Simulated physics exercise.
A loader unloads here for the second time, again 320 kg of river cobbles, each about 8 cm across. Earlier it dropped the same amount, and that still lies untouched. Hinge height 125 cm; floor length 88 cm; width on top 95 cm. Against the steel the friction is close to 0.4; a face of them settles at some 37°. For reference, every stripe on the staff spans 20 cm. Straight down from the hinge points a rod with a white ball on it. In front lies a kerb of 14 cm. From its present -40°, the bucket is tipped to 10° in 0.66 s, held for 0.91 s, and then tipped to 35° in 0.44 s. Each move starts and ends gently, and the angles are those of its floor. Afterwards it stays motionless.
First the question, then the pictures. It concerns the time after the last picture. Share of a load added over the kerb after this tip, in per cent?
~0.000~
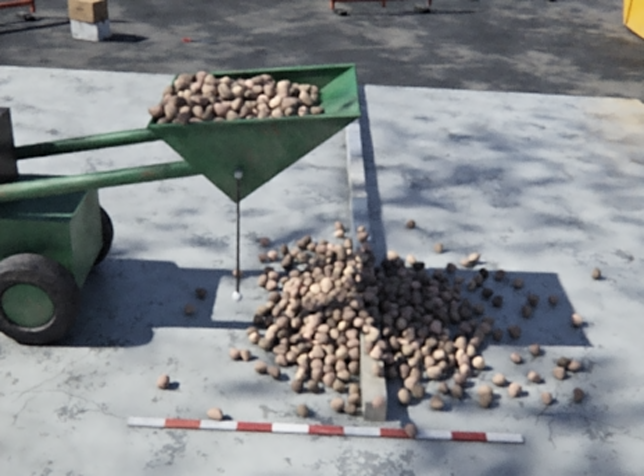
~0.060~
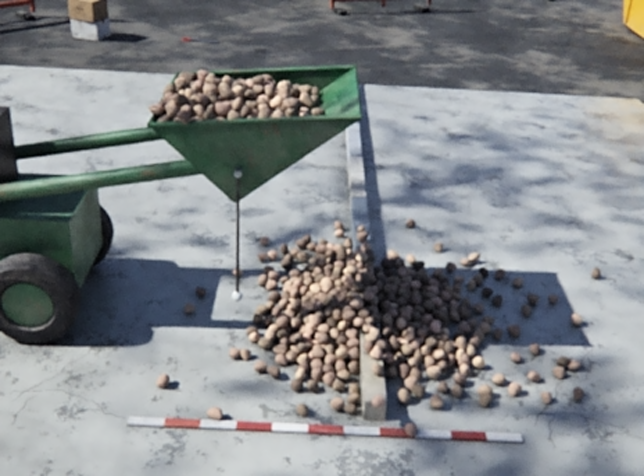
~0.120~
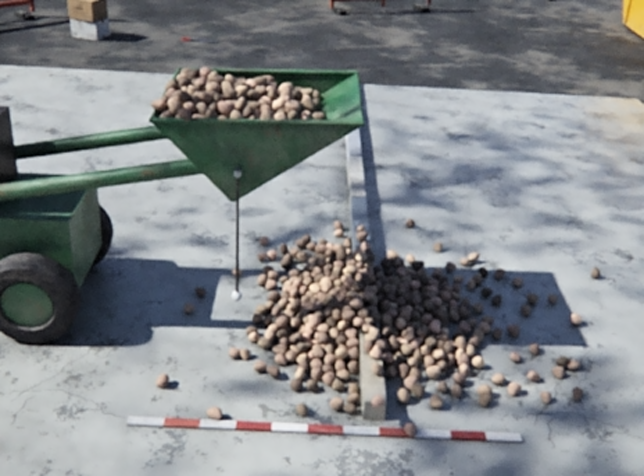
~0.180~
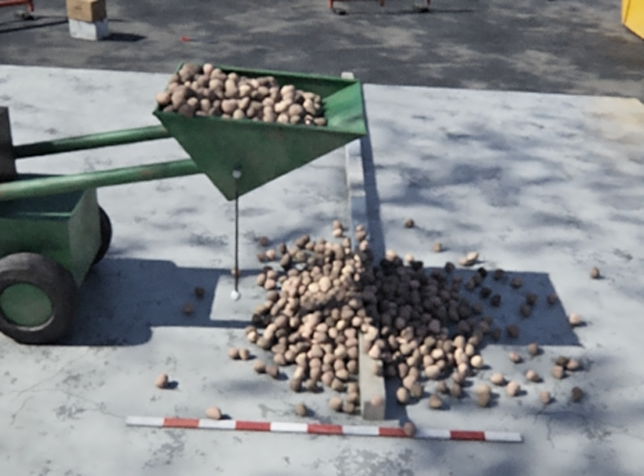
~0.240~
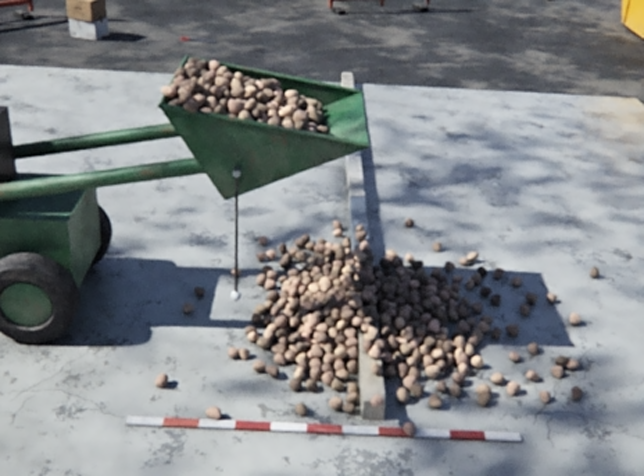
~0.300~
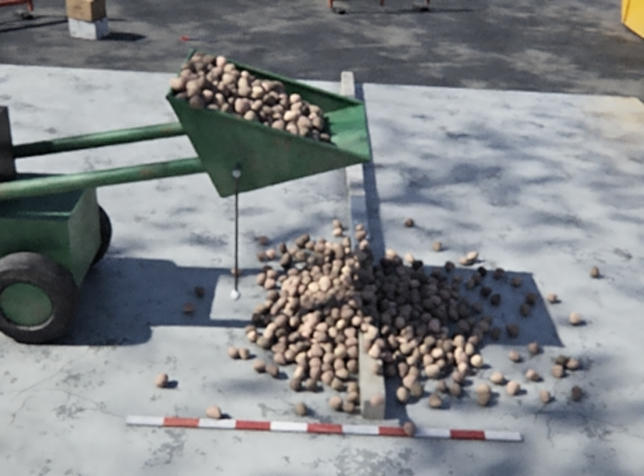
Some 74 %.
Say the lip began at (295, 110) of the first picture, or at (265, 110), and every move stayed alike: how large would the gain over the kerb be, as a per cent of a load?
Near 20 per cent from the first place, 5 from the second.
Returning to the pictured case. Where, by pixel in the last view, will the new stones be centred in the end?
Their middle is at about (400, 298).
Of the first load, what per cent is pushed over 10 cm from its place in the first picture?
Close to 5 per cent.
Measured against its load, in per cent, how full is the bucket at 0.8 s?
Near 100 per cent of the load is held.
After 0.5 s the floor is at 3°; in per cent of one load, 100 in the bucket, 60 on this side of the kerb, 41 over the kerb; the foremost stones are at (579, 329).
After 0.8 s the floor is at 10°; in per cent of one load, 100 in the bucket, 60 on this side of the kerb, 41 over the kerb; the foremost stones are at (579, 329).
After 2.5 s the floor is at 35°; in per cent of one load, 17 in the bucket, 94 on this side of the kerb, 90 over the kerb; the foremost stones are at (579, 329).
After 4.9 s the floor is at 35°; in per cent of one load, 0 in the bucket, 86 on this side of the kerb, 116 over the kerb; the foremost stones are at (579, 329). Net gain over the kerb, 74.
